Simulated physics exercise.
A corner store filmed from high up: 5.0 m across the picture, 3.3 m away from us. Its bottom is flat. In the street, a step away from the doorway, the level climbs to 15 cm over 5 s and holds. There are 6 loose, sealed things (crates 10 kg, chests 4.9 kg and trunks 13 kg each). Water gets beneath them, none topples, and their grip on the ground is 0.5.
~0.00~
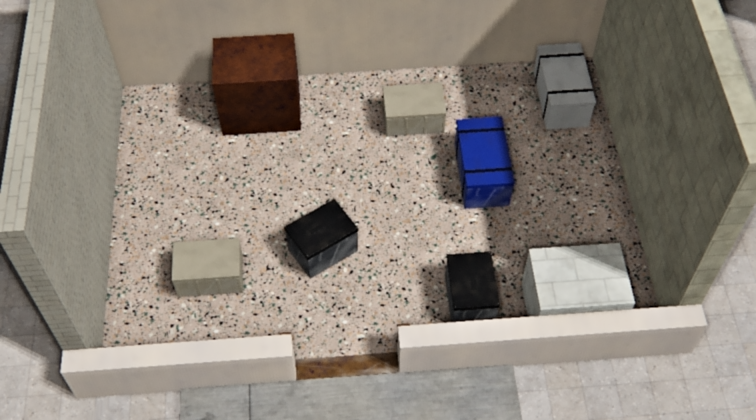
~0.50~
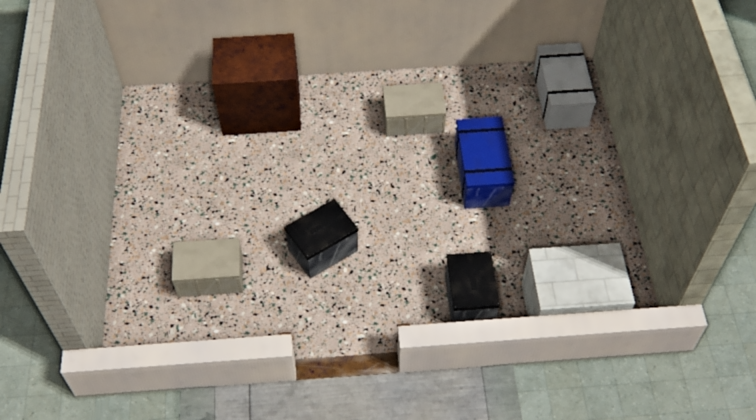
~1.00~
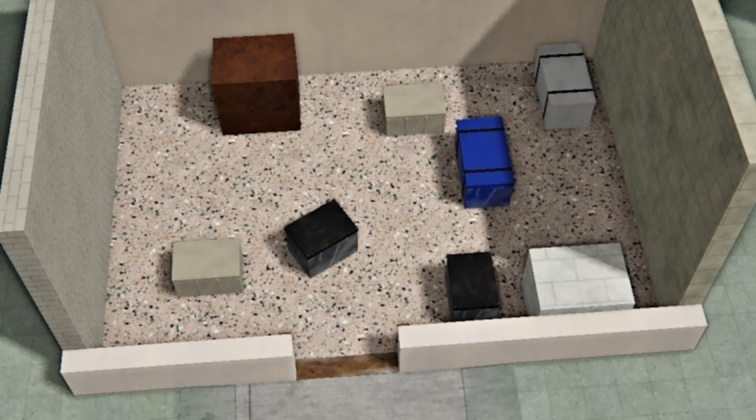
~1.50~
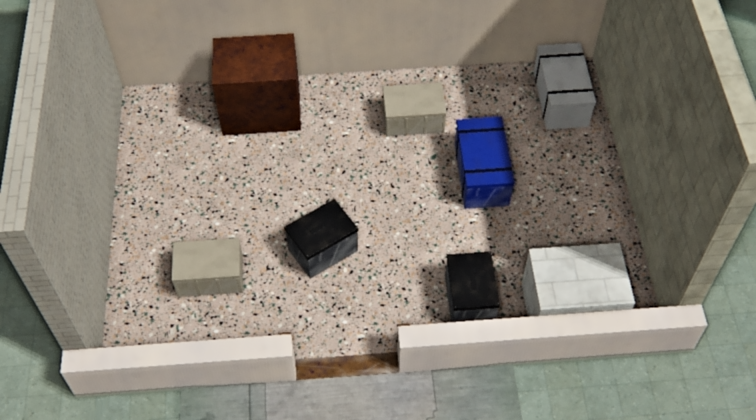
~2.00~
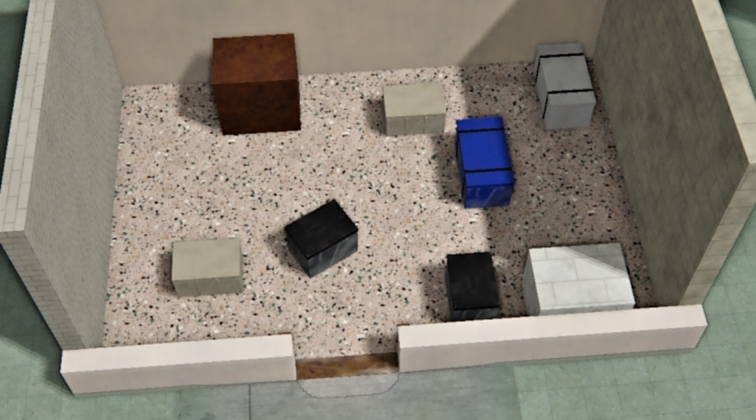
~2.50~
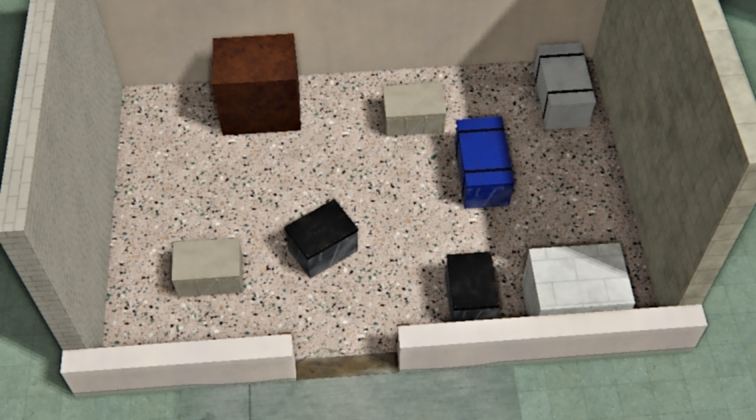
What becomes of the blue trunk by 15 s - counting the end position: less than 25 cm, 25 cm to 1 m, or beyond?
Blue trunk moves a short way.
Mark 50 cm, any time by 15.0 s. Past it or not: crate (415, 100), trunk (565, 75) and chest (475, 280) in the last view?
In turn: Over, more, less.
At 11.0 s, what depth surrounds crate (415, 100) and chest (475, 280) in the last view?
Roughly 6 and 1 cm.
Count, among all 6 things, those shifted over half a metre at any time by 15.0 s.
I count 4.
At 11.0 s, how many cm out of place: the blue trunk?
About 5 cm.
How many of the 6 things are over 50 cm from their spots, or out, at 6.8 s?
1 of them.
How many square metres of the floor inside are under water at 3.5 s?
Some 1.0 m2.
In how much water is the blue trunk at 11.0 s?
About 4 cm.
After 3.5 s the blue trunk is near (485, 150), 0.0 m from its start, aground; 0 afloat.
After 6.8 s the blue trunk is near (485, 150), 0.0 m from its start, aground; 1 afloat.
After 11.0 s the blue trunk is near (491, 150), 0.1 m from its start, afloat; 3 afloat.
After 15.0 s the blue trunk is near (543, 182), 0.6 m from its start, afloat; 6 afloat.
